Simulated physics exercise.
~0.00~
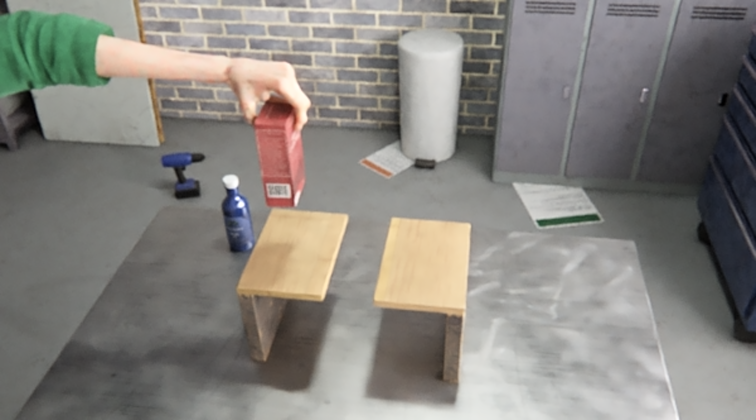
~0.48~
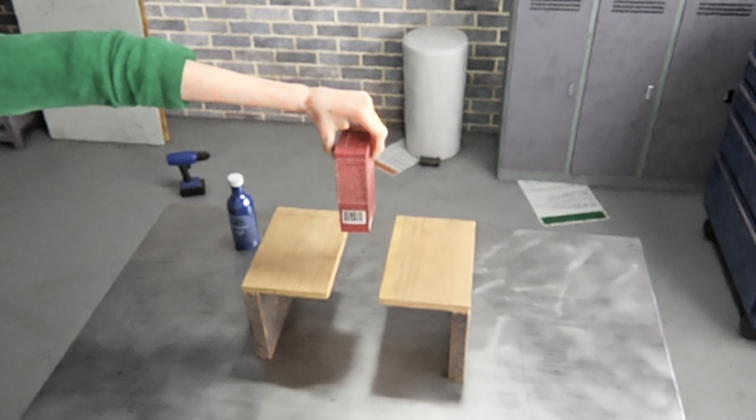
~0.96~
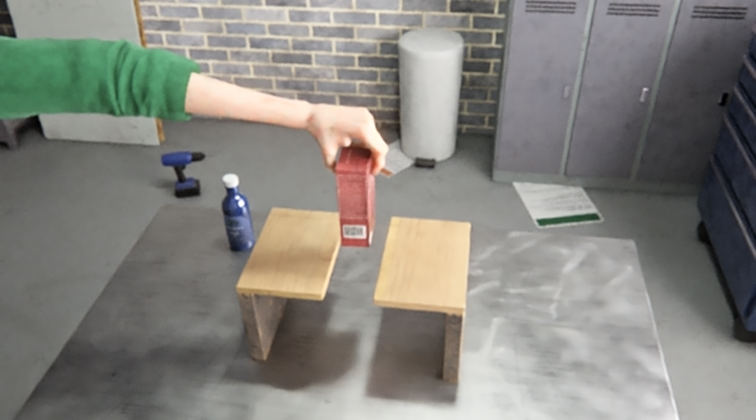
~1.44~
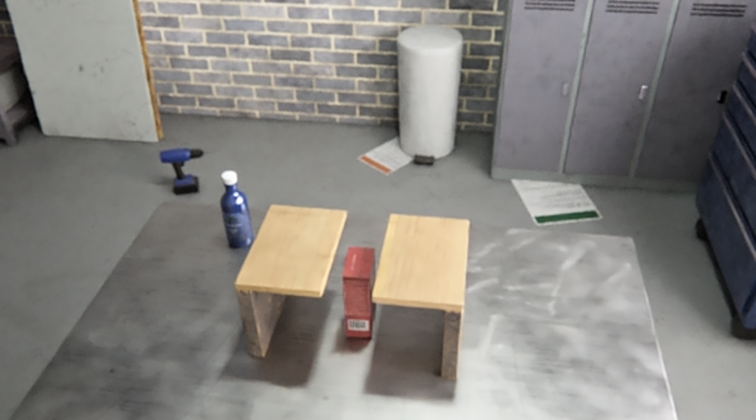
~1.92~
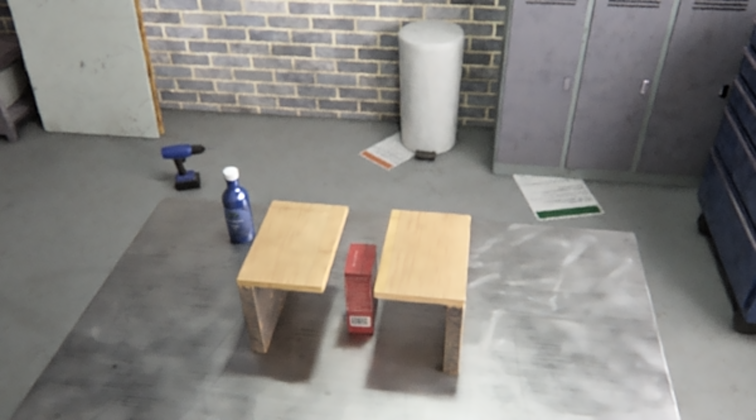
In a garage-like room with a brick wall and lockers, a hand in a green sleeve carried a red carton rightward over two small wooden stands, lowered it into the gap and withdrew, leaving it upright between them while a blue bottle stayed put.
